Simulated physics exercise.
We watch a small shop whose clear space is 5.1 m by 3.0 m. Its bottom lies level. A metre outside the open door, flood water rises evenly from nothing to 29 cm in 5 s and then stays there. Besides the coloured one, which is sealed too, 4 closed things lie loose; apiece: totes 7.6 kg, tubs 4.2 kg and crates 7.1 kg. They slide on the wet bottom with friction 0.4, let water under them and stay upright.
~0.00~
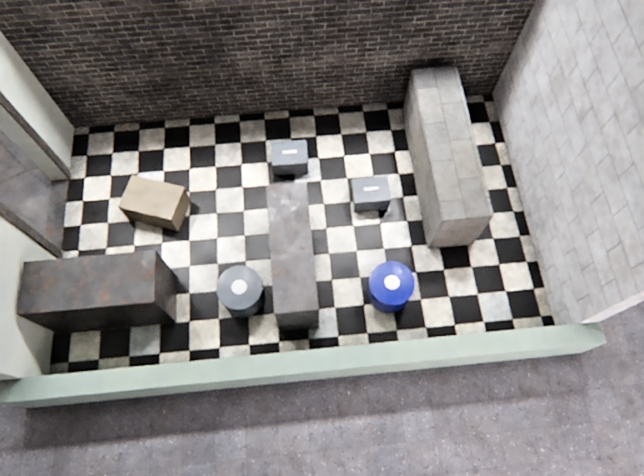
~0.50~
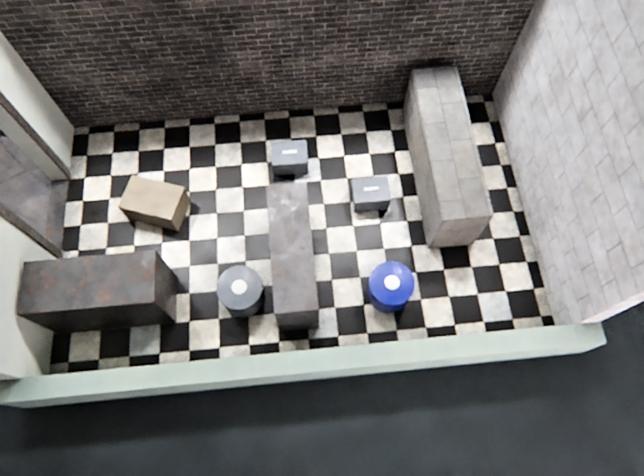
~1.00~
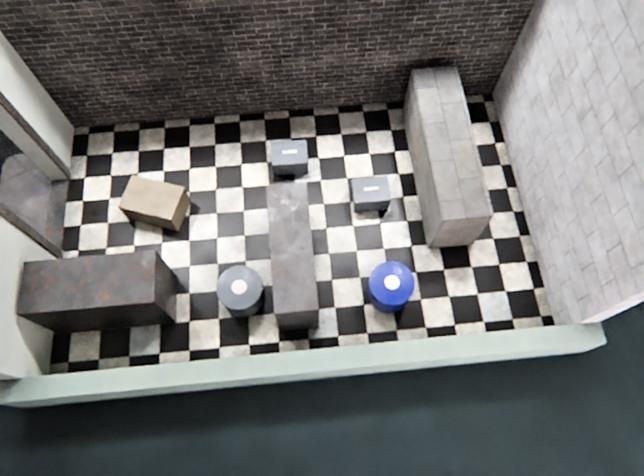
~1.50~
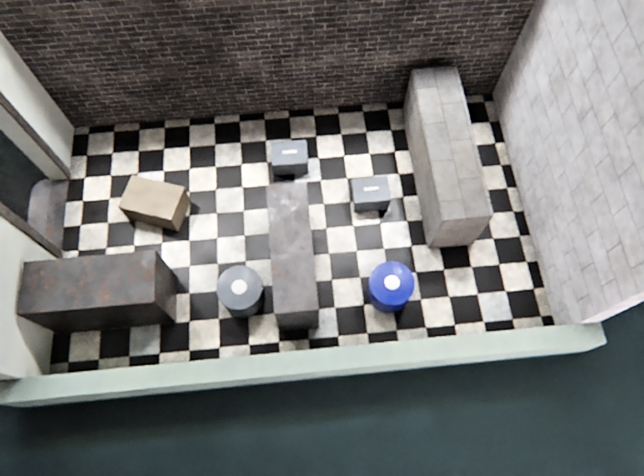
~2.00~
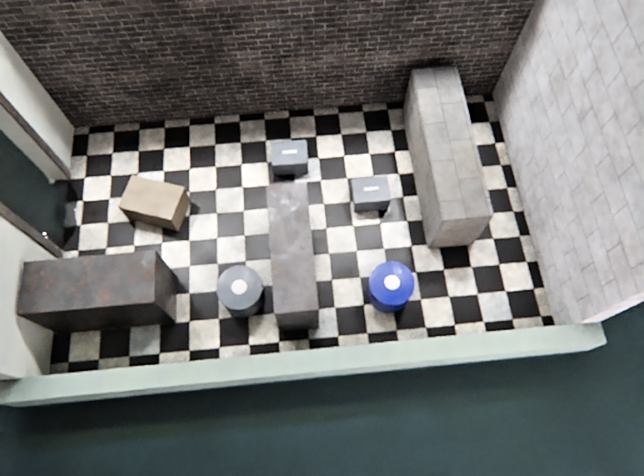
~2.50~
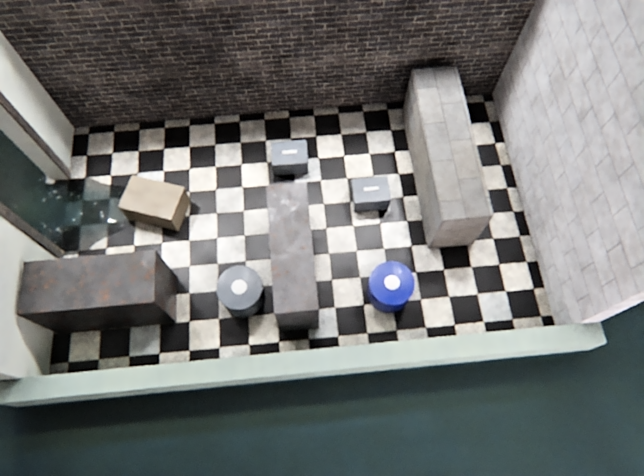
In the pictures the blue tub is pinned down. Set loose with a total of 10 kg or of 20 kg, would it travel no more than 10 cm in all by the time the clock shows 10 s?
Verdict: Neither load is enough.
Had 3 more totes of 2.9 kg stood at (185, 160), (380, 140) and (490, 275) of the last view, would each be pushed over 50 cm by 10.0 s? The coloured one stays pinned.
In that order: Over, more, short of it.
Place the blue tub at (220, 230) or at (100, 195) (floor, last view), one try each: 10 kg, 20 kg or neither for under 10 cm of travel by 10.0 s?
In that order: Neither holds; neither holds.
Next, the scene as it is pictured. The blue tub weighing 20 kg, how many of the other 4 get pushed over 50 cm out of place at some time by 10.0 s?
4 of them.
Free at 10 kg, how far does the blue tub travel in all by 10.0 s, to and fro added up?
Some 50 cm in all.
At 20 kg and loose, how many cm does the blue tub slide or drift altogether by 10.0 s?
About 20 cm.
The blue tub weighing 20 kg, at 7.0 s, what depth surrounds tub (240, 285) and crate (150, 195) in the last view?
Roughly 5 and 10 cm.
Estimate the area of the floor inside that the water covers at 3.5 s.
About 3.0 m2.
After 3.5 s the blue tub would be 0 cm from its start with 10 kg and 0 cm from its start with 20 kg; 0 cm of water round it then.
After 4.5 s the blue tub would be 0 cm from its start with 10 kg and 0 cm from its start with 20 kg; 0 cm of water round it then.
After 7.0 s the blue tub would be 0 cm from its start with 10 kg and 0 cm from its start with 20 kg; 3 cm of water round it then.
After 10.0 s the blue tub would be 38 cm from its start with 10 kg and 19 cm from its start with 20 kg; 13 cm of water round it then.
